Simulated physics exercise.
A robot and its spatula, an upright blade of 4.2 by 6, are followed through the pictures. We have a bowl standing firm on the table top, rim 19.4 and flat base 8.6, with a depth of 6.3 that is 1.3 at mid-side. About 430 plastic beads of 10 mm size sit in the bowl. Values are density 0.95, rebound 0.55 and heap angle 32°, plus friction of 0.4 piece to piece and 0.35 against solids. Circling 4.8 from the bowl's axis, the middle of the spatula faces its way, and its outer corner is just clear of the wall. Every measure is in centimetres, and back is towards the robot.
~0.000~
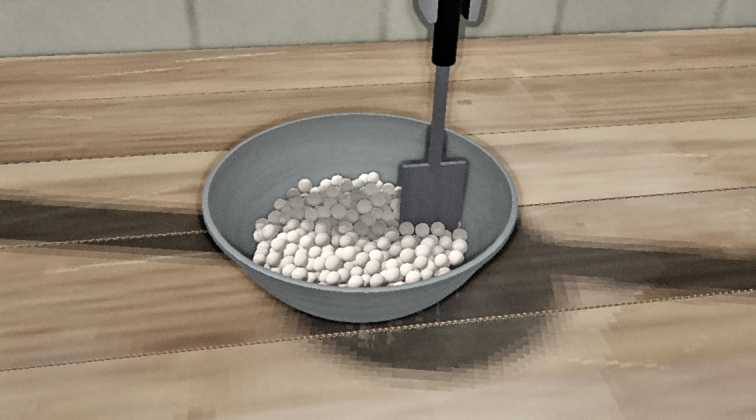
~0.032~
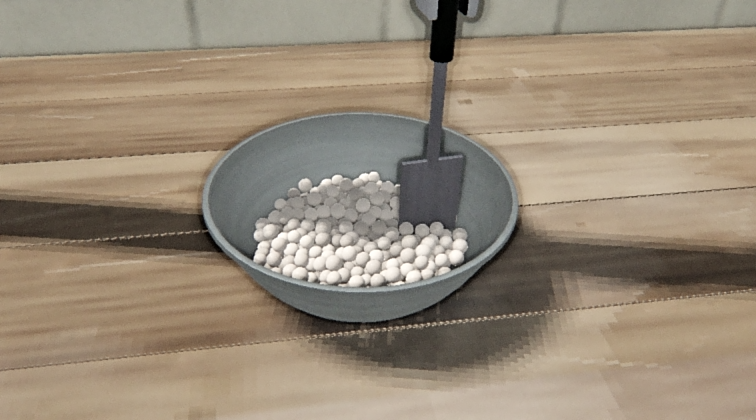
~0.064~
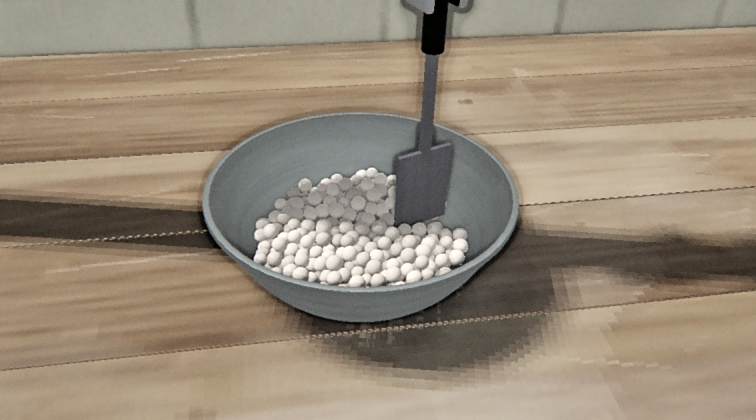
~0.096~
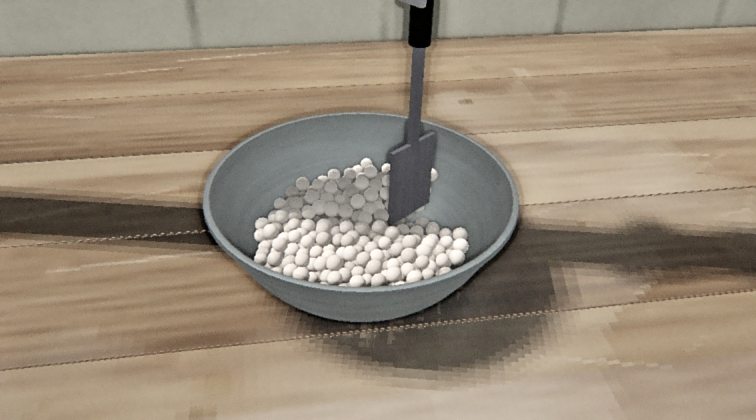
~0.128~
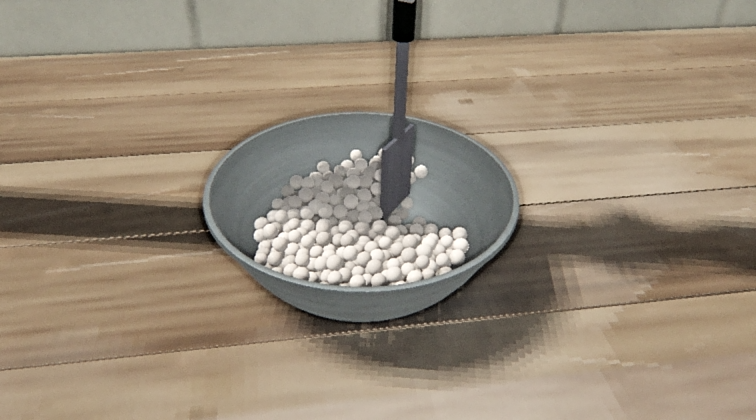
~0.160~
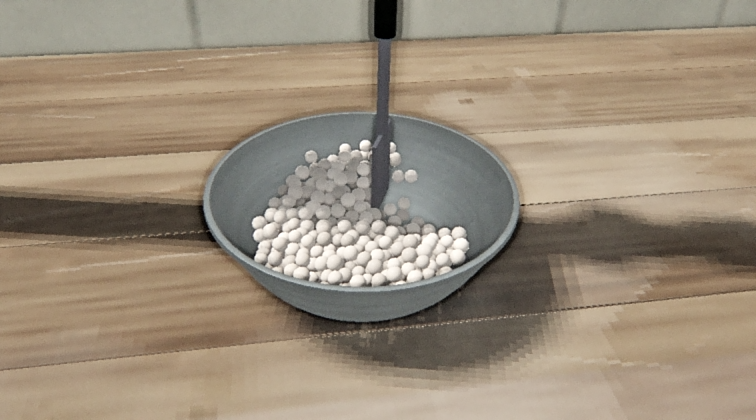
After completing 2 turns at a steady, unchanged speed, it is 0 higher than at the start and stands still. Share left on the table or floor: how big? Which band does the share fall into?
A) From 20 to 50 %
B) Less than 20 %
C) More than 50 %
Option B: Less than 20 %.
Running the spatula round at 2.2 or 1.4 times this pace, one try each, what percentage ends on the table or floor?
Around 40 percent for the first try and 15 percent for the second.
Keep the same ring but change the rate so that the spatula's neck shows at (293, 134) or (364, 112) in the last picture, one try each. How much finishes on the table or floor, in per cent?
About 45 and 5 per cent.
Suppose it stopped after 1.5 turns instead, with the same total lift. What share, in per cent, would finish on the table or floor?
Estimate: About 0 percent.
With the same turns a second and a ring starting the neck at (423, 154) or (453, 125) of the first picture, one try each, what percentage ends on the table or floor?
Some 0 and 0 per cent.
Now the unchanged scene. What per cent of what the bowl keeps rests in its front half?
Roughly 35 percent of it.
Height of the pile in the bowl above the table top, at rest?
Top height: Around 6.5 cm.
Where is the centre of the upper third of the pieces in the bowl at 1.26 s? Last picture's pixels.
Top-third centre at approx. (326, 270).
By 0.71 s, 324° round, highest piece 7 above the table; 432 in the bowl, 1 on the table or floor.
By 1.26 s, 222° round, highest piece 7 above the table; 425 in the bowl, 5 on the table or floor, 3 in flight or on the tool.
By 1.74 s, 0° round, highest piece 7 above the table; 419 in the bowl, 14 on the table or floor.
By 2.44 s, 0° round, highest piece 6 above the table; 419 in the bowl, 14 on the table or floor.
Final count, 419 in the bowl, 14 on the table or floor. That is 3 % on the table or floor.
